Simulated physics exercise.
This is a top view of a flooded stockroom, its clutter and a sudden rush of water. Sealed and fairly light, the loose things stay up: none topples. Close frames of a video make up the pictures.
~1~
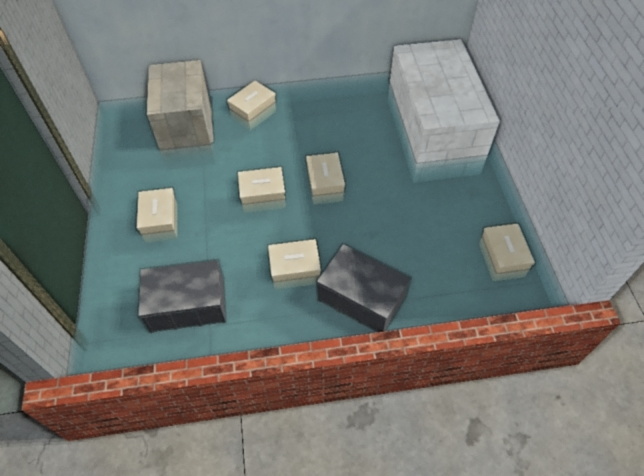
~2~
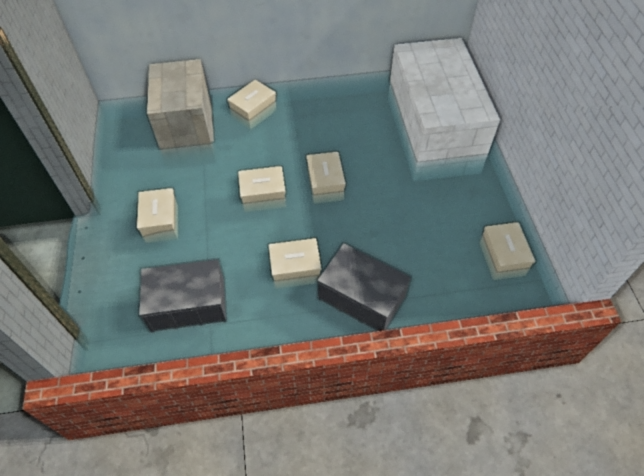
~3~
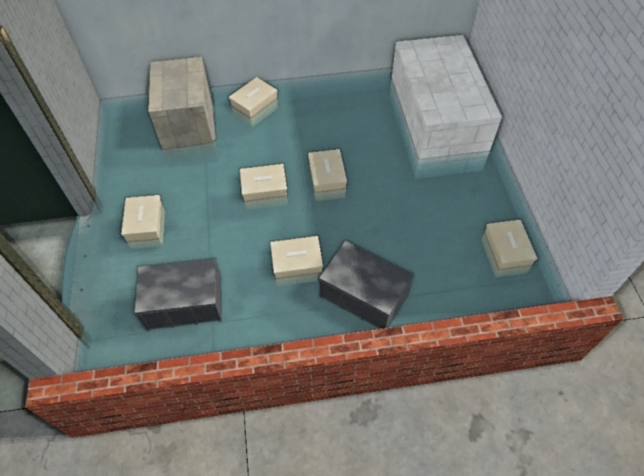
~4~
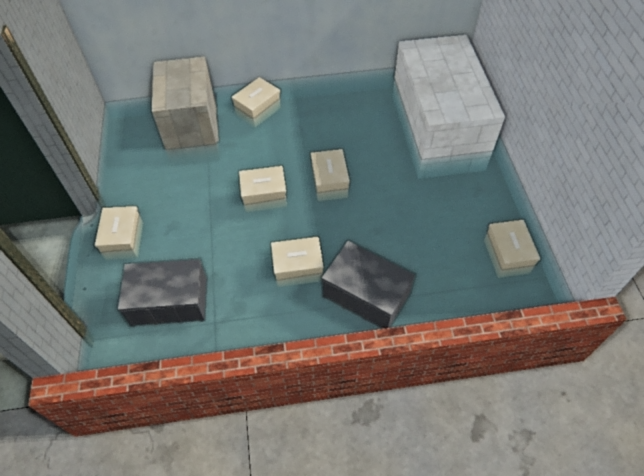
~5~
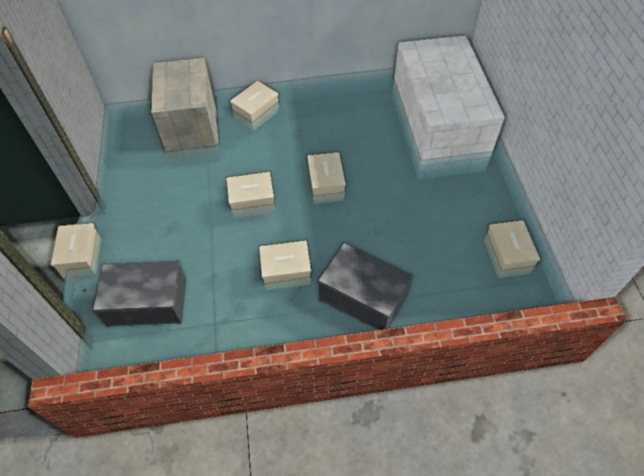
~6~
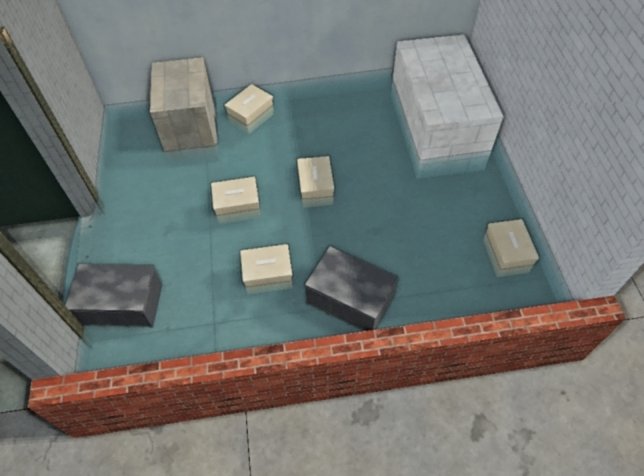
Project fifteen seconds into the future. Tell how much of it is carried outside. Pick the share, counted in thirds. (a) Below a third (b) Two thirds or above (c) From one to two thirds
Answer: B.
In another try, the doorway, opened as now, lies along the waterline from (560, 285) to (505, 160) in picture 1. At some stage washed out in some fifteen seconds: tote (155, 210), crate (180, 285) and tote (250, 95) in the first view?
In the order given: Retained, flushed out, retained.
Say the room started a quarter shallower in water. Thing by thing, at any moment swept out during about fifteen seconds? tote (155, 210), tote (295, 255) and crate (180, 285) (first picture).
In the order given: Lost, lost and lost.
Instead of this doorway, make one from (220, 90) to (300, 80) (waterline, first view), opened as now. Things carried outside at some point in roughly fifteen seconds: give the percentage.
60 %.
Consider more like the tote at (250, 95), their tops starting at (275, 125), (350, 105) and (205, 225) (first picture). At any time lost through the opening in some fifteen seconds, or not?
Exits, remains, exits.
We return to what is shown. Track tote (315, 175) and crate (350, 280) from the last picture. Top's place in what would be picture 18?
I'd say around (152, 244) for the first and around (192, 312) for the second.
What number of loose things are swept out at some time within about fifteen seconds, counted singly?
You get 6.
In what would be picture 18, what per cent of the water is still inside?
Near 60 in a hundred.
A moment on, 2 of 8 are out; 6 afloat.
Next, 4 of 8 are out; 4 afloat.
Later, 6 of 8 are out; 0 afloat.
In the end, 6 of 8 are out; 0 afloat.
